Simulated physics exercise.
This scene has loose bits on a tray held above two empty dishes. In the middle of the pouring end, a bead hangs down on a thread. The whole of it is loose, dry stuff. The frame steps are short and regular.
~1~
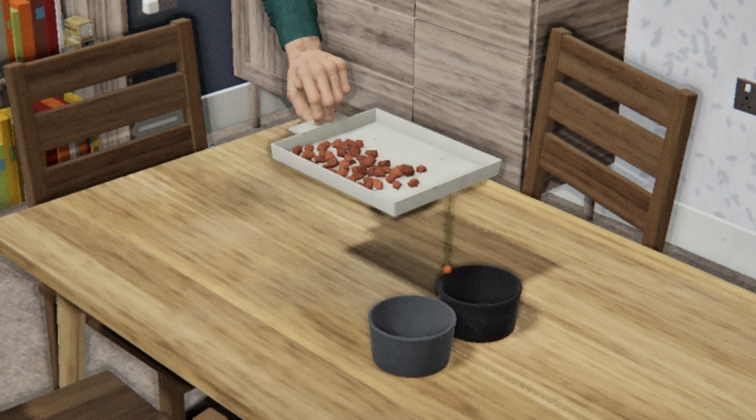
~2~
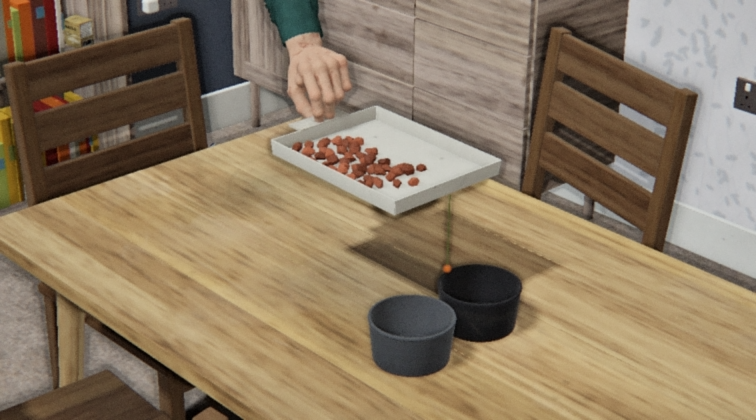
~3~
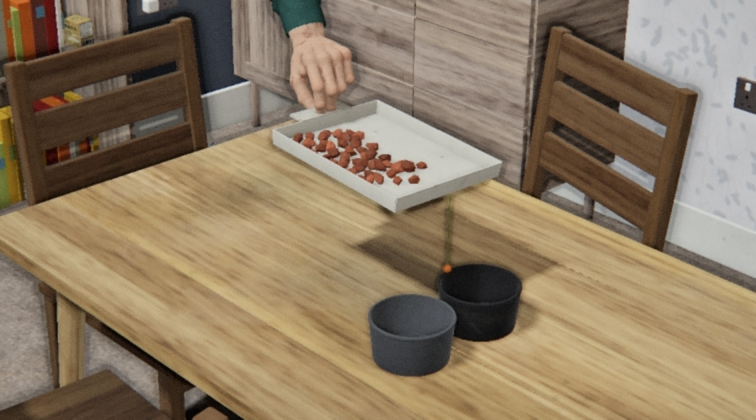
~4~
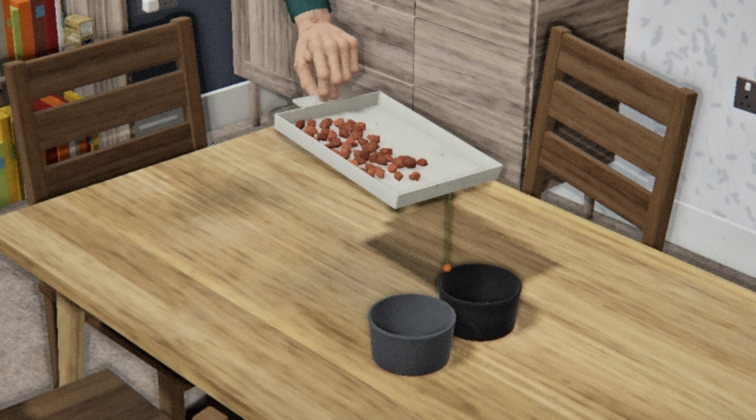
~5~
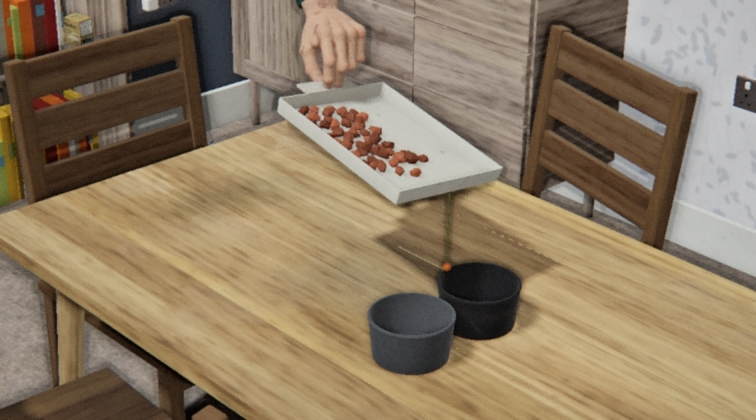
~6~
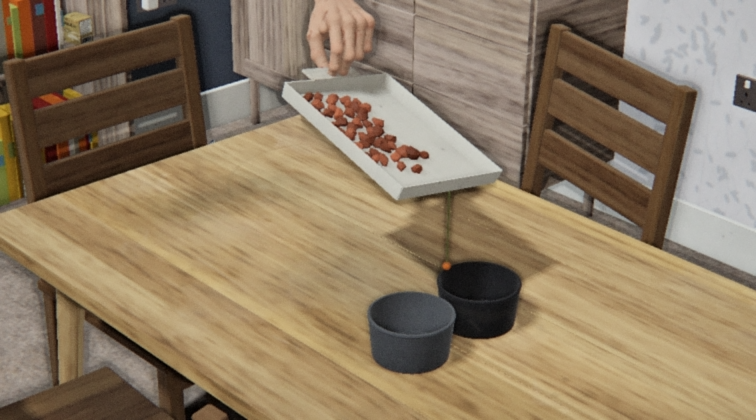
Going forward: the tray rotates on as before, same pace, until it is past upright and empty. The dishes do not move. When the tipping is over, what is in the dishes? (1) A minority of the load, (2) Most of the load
(1) A minority of the load.
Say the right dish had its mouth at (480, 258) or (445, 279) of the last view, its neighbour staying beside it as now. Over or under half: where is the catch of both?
Taking the tries in order: A major share, followed by a minor share.
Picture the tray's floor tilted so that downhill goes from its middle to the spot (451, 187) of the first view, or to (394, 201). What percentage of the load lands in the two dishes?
The first comes to 60 %, while the second comes to 60 %.
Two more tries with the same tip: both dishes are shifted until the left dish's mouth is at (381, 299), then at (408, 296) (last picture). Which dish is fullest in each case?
First the right-hand dish, then right.
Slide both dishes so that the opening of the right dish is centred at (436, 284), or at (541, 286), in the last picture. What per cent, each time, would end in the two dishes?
0 % and 0 %.
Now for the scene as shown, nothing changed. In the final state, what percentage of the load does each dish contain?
0 % left, 20 % right.
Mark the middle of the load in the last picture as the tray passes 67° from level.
Look about (475, 175) in the last picture.
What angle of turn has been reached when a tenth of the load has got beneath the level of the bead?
Approx. reading: About 70°.
Soon, tray tipped steeply; most on the tray; a small part in the air.
A while on, tray tipped past a quarter turn; about a third on the tray; a small part in the right dish; about half outside both; a small part in the air.
Towards the end, tray tipped past a quarter turn; about a quarter in the right dish; most outside both.
Finally, tray tipped past a quarter turn; none in the left dish; about a quarter in the right dish; most outside both.
